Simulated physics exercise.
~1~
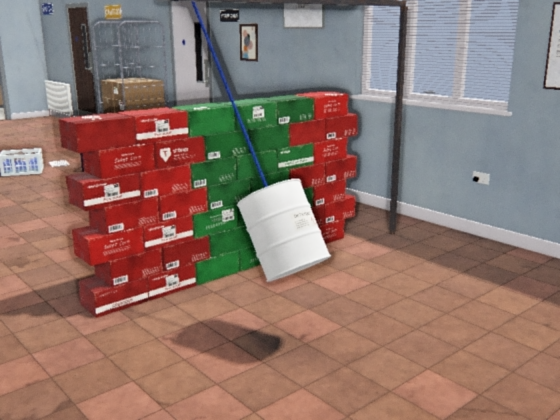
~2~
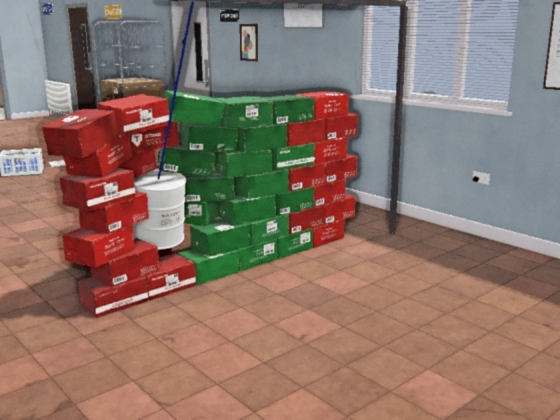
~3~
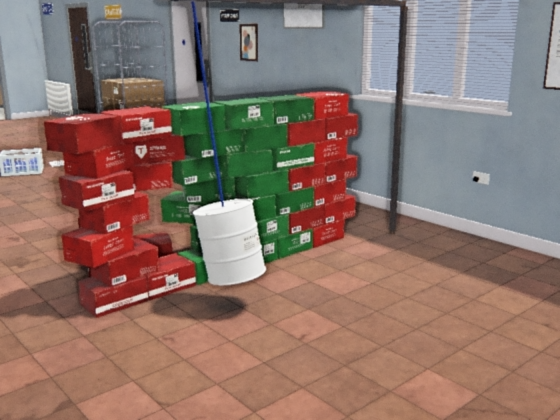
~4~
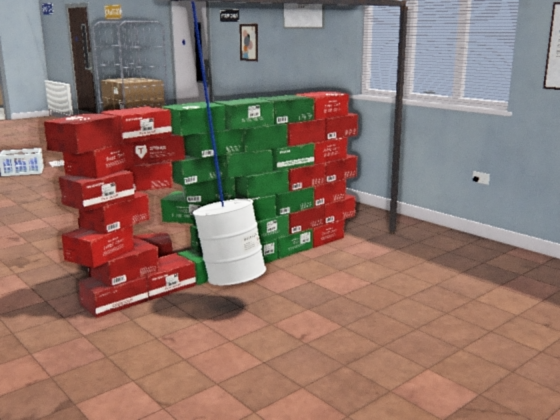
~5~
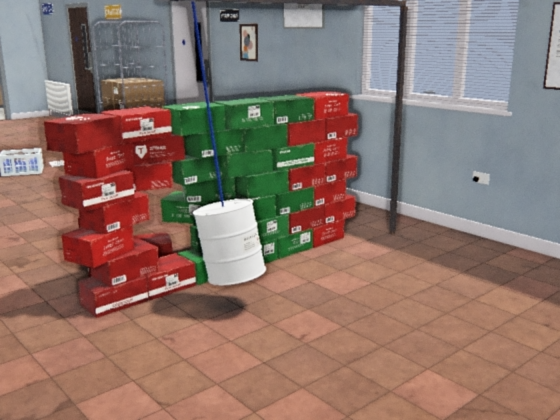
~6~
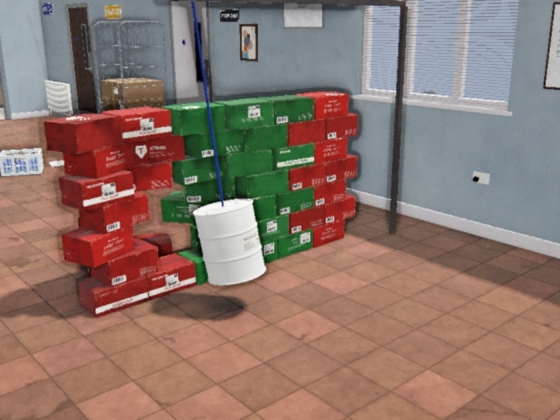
A white drum swings into a stacked box wall, leaves a gap, and hangs before it.
